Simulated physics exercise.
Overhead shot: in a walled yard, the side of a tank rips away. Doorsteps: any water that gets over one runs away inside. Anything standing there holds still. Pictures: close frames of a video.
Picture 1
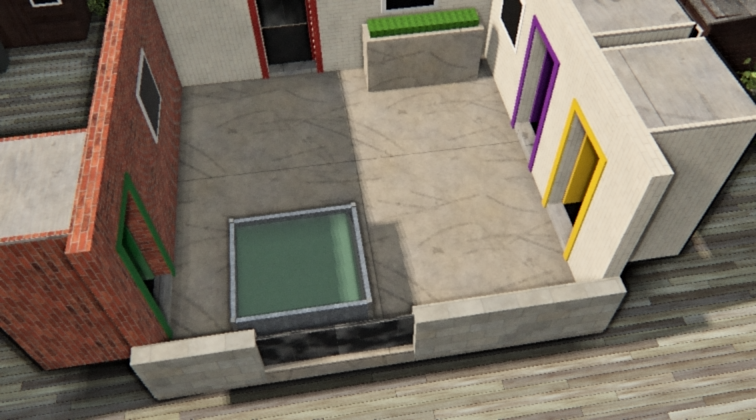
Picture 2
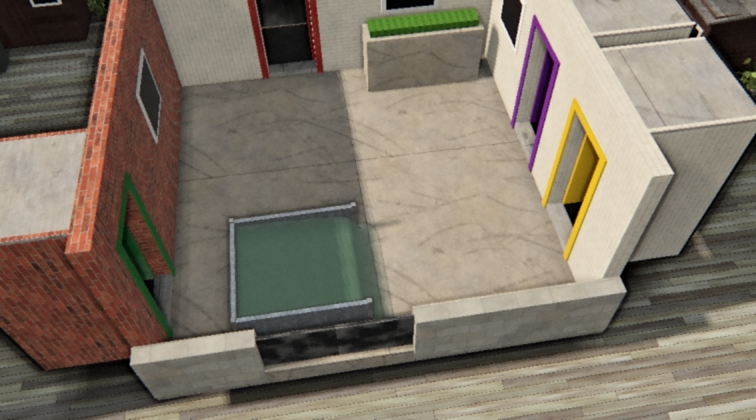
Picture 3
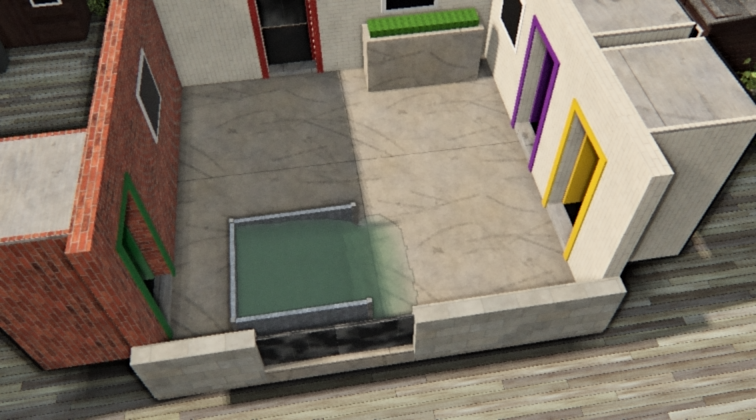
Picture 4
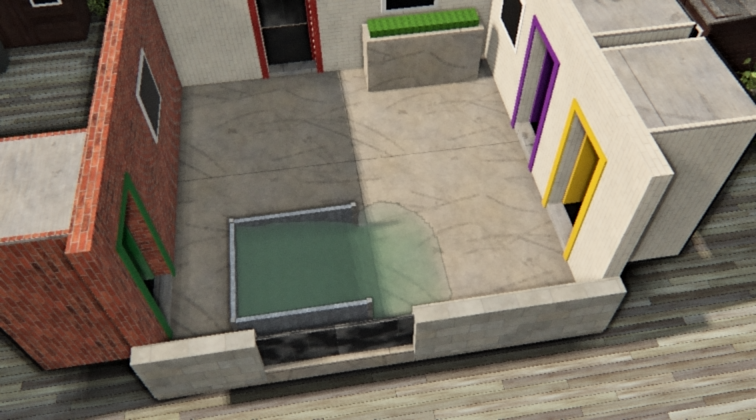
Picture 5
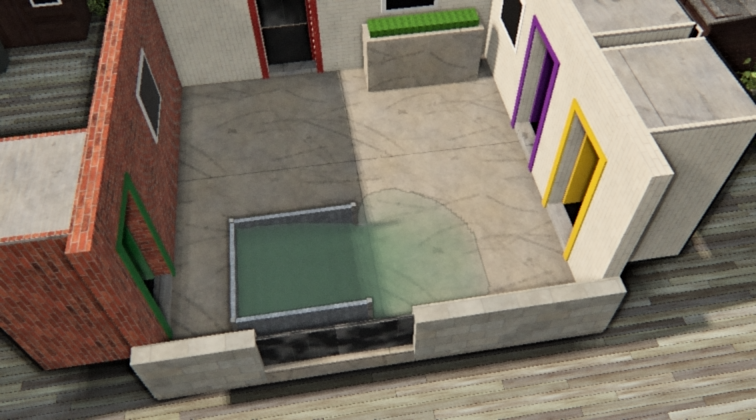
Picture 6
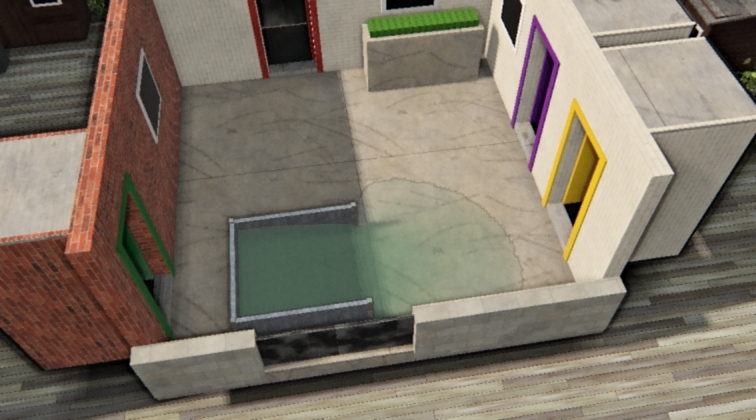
Walled yard with a tank of green water losing its right side, the water spreading rightward across the paved floor.
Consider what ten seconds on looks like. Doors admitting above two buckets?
The red door lets in little enough there. The purple door lets in little enough there. The yellow door lets too much in there. The green door lets in little enough there.
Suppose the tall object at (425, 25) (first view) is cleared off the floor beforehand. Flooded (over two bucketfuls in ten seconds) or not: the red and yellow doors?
Going through them, I find the red door escapes flooding and the yellow door overflows.
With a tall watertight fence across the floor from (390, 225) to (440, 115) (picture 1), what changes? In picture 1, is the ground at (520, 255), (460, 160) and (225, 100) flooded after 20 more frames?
Results in sequence: Swamped / swamped / bone-dry.
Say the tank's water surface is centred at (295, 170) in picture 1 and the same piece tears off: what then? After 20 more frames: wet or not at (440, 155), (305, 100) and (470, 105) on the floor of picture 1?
First spot swamped, second bare, third swamped.
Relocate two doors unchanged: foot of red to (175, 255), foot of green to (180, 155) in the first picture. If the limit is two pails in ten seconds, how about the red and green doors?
First red door is not flooded, then green door is not flooded.
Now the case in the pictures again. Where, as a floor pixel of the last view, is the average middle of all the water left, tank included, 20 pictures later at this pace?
Roughly (456, 227) in the last picture.
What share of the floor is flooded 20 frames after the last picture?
Around 35 percent of it.
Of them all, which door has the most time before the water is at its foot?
That is the green-painted one.
A moment on, water covers 30 % of the floor; the red door not reached, the purple door not reached, the yellow door under two buckets in, the green door not reached.
Next, water covers 35 % of the floor; the red door not reached, the purple door wet at the sill, nothing in, the yellow door over two buckets in, the green door not reached.
Then, water covers 35 % of the floor; the red door not reached, the purple door wet at the sill, nothing in, the yellow door far over two buckets in, the green door not reached.
Later, water covers 65 % of the floor; the red door wet at the sill, nothing in, the purple door wet at the sill, nothing in, the yellow door far over two buckets in, the green door not reached.
In the end, water covers 95 % of the floor; the red door wet at the sill, nothing in, the purple door wet at the sill, nothing in, the yellow door far over two buckets in, the green door wet at the sill, nothing in.
